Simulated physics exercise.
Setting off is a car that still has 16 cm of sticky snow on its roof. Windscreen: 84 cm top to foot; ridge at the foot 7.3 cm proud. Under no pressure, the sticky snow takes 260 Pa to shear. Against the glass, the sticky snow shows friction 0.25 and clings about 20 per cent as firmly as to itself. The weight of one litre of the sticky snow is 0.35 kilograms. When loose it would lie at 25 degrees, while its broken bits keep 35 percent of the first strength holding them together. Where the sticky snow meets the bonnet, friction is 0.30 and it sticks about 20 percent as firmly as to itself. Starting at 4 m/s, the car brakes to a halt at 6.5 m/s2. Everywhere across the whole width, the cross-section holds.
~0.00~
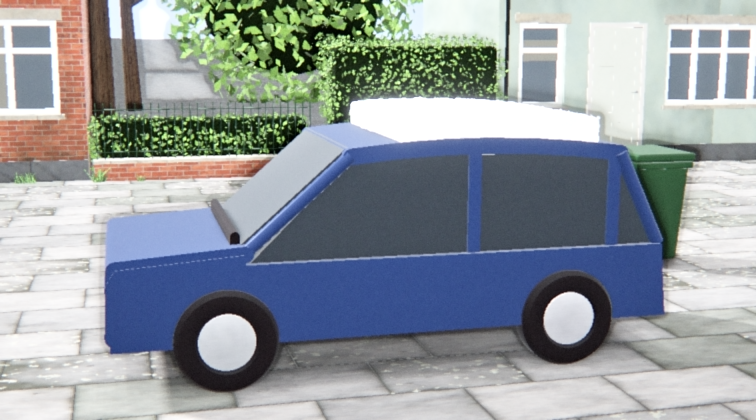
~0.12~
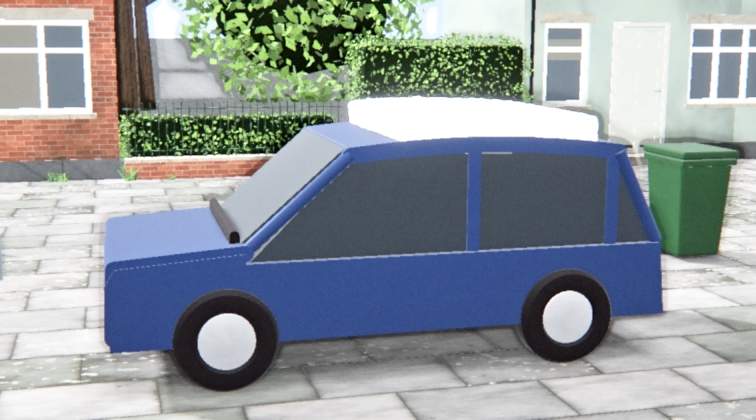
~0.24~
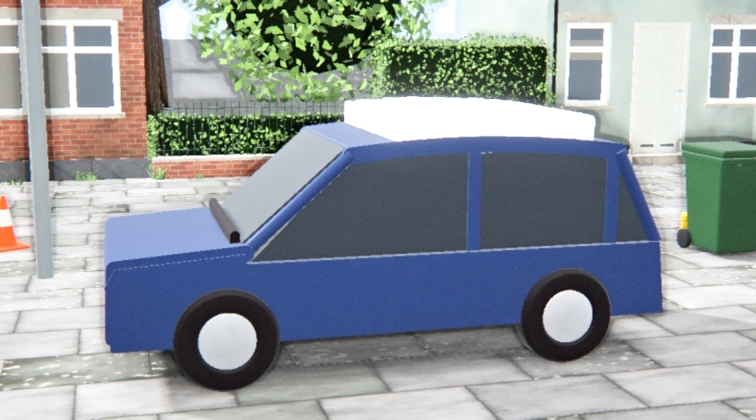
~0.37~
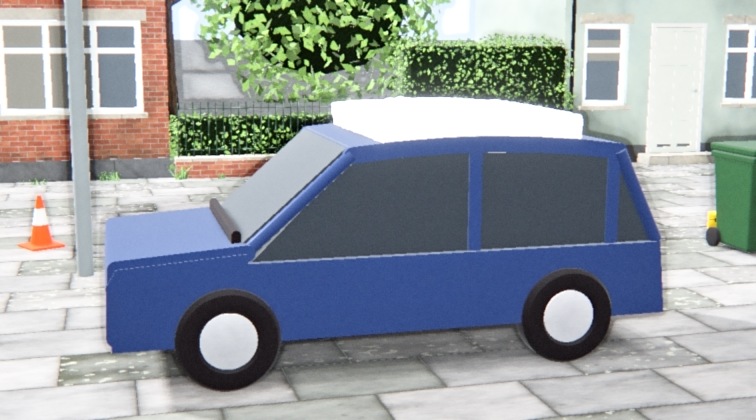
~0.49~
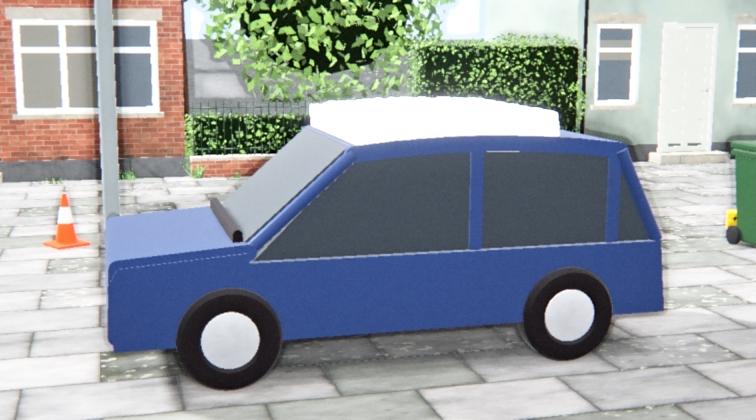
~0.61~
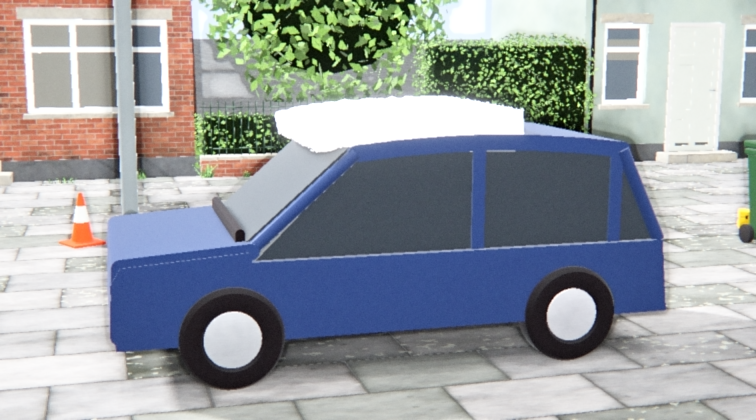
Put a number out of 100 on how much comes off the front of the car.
The share that falls off the front of the car is near 89 per cent.
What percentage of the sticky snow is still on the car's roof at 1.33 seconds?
Near 0 %.
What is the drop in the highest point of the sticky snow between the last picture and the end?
Roughly 70 cm.
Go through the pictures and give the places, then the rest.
In the first picture, foremost bit of the sticky snow at (401, 123).
In the second picture, foremost bit of the sticky snow at (400, 122).
In the third picture, foremost bit of the sticky snow at (396, 122), its middle shifted 2.8 cm.
In the fourth picture, foremost bit of the sticky snow at (382, 127), its middle shifted 12 cm.
In the fifth picture, foremost bit of the sticky snow at (355, 126), its middle shifted 29 cm.
In the sixth picture, foremost bit of the sticky snow at (315, 135), its middle shifted 54 cm, 17 % of it past the top of the windscreen, in one piece.
After 0.94 s, 7 % of the snow is on the roof, 48 % on the glass, 45 % on the bonnet and none has gone off the nose.
After 1.33 s, none of the snow is on the roof, none on the glass, 65 % on the bonnet and 35 % has gone off the nose.
After 1.72 s, none of the snow is on the roof, none on the glass, 15 % on the bonnet and 85 % has gone off the nose.
After 2.12 s, none of the snow is on the roof, none on the glass, 12 % on the bonnet and 88 % has gone off the nose.
After 2.30 s, none of the snow is on the roof, none on the glass, 11 % on the bonnet and 89 % has gone off the nose.
